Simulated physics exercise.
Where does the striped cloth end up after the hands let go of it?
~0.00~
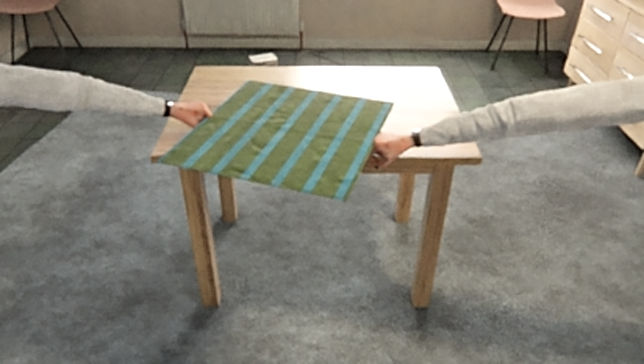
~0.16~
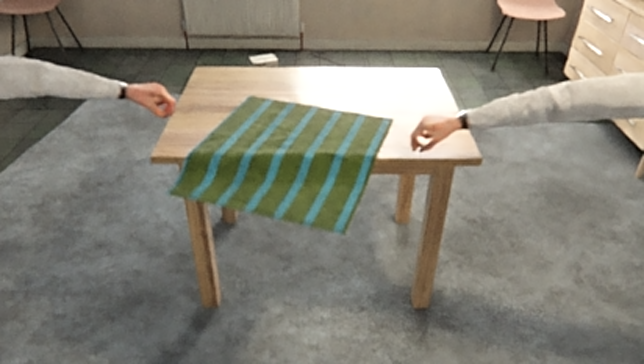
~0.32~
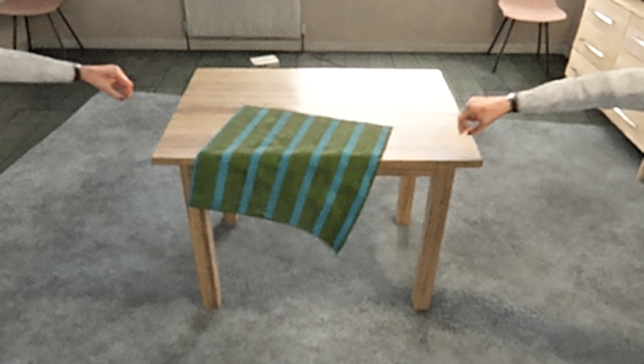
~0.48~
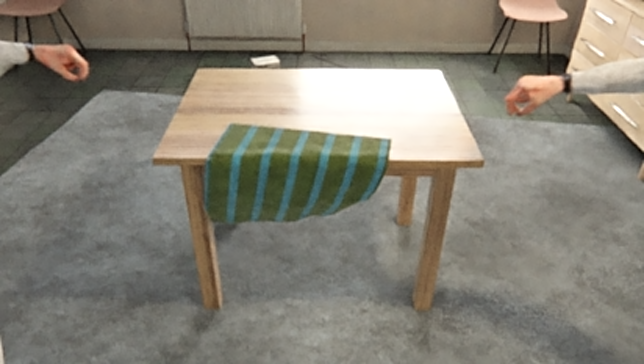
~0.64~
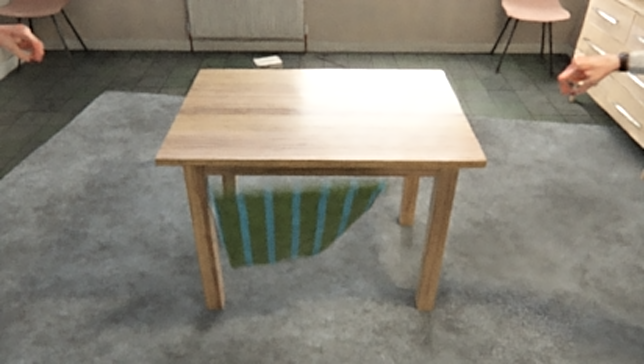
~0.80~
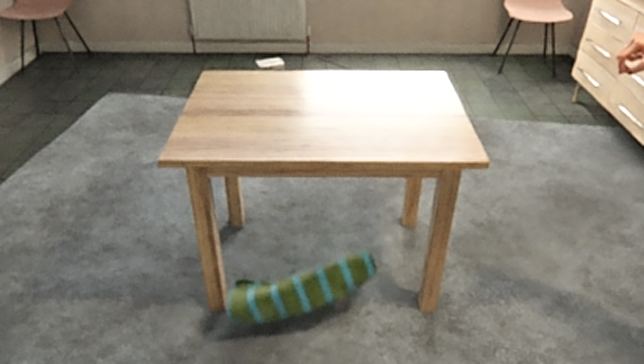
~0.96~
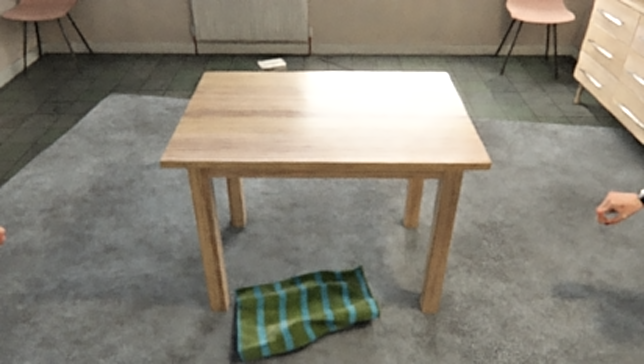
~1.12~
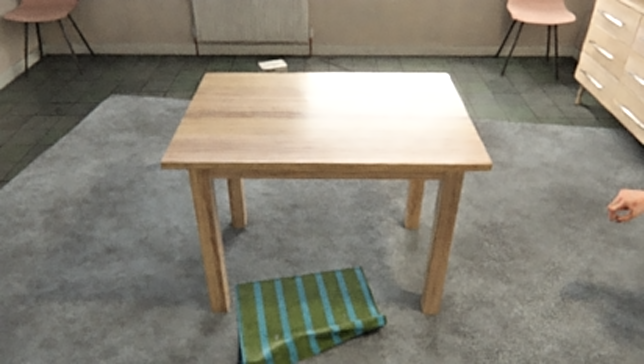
It slips over the front edge of the table and ends up lying in a heap on the carpet.
